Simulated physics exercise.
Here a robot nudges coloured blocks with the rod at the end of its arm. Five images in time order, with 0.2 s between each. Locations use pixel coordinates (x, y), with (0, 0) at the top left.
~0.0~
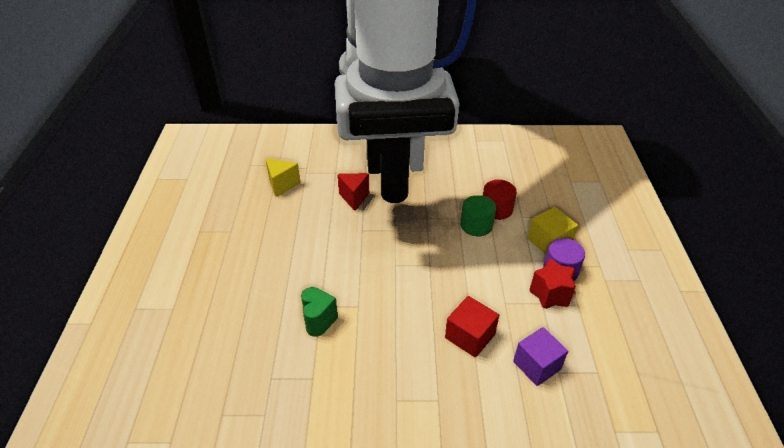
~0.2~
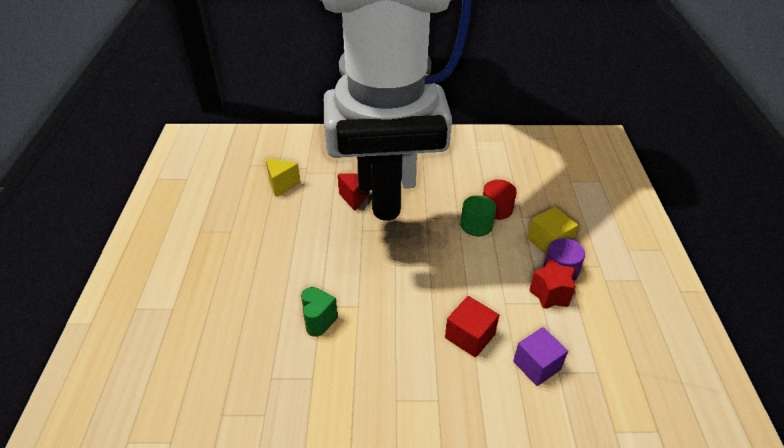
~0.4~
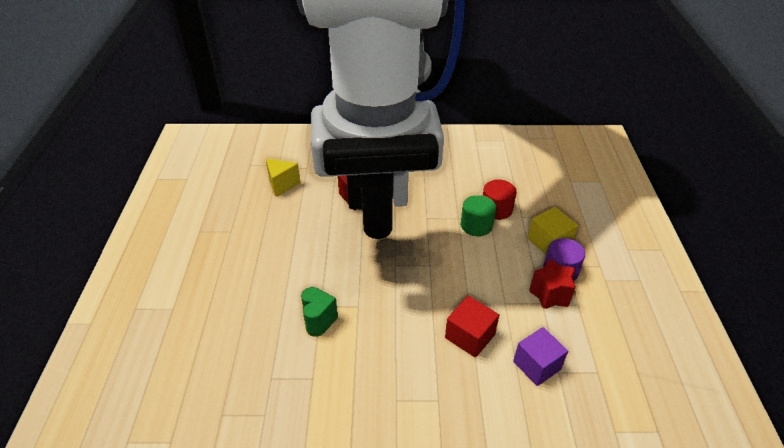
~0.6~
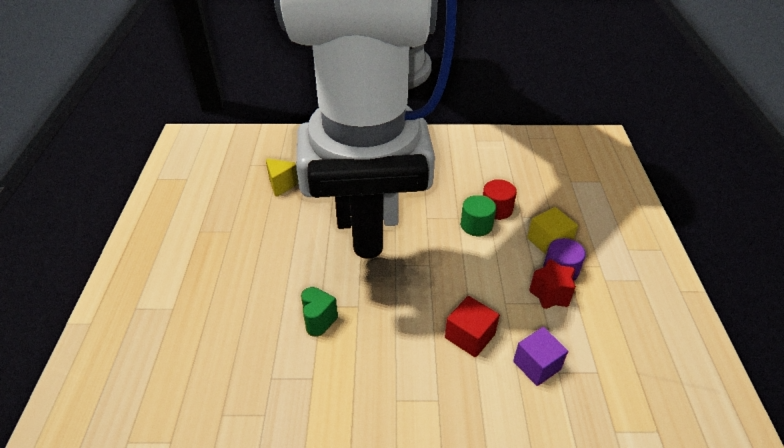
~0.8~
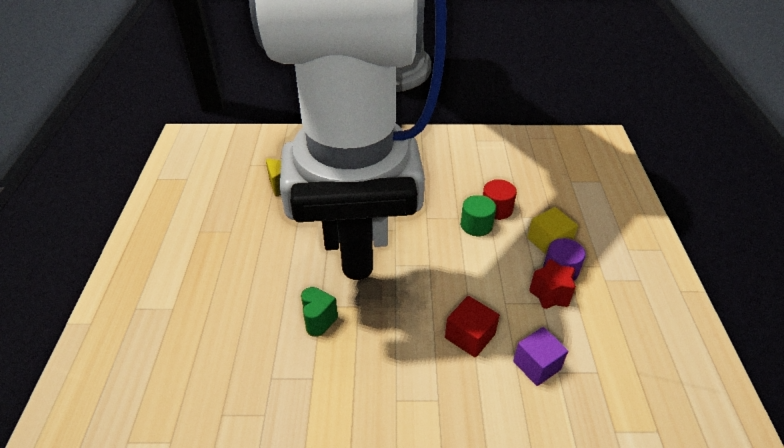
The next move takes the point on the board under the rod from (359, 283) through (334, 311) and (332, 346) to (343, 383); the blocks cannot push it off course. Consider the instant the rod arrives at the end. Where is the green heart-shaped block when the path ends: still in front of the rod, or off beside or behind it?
The rod will have lost it.
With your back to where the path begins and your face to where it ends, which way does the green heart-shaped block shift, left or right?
Sideways, to the right.
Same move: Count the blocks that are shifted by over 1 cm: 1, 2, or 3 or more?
That push would leave one block displaced by more than about 1 cm.
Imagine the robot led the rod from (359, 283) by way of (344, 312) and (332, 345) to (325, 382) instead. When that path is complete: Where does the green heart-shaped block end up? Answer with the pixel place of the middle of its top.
Near (299, 317).
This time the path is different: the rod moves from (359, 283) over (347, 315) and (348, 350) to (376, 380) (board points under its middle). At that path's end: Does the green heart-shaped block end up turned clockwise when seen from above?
Yes - that is the case.
The first path, step by step. One third of the way, rod at (333, 297); green heart-shaped block at (307, 308).
Two thirds of the way, rod at (331, 334); green heart-shaped block at (295, 325), turned 45° clockwise.
At the end, rod at (342, 371); green heart-shaped block at (295, 325), turned 45° clockwise.
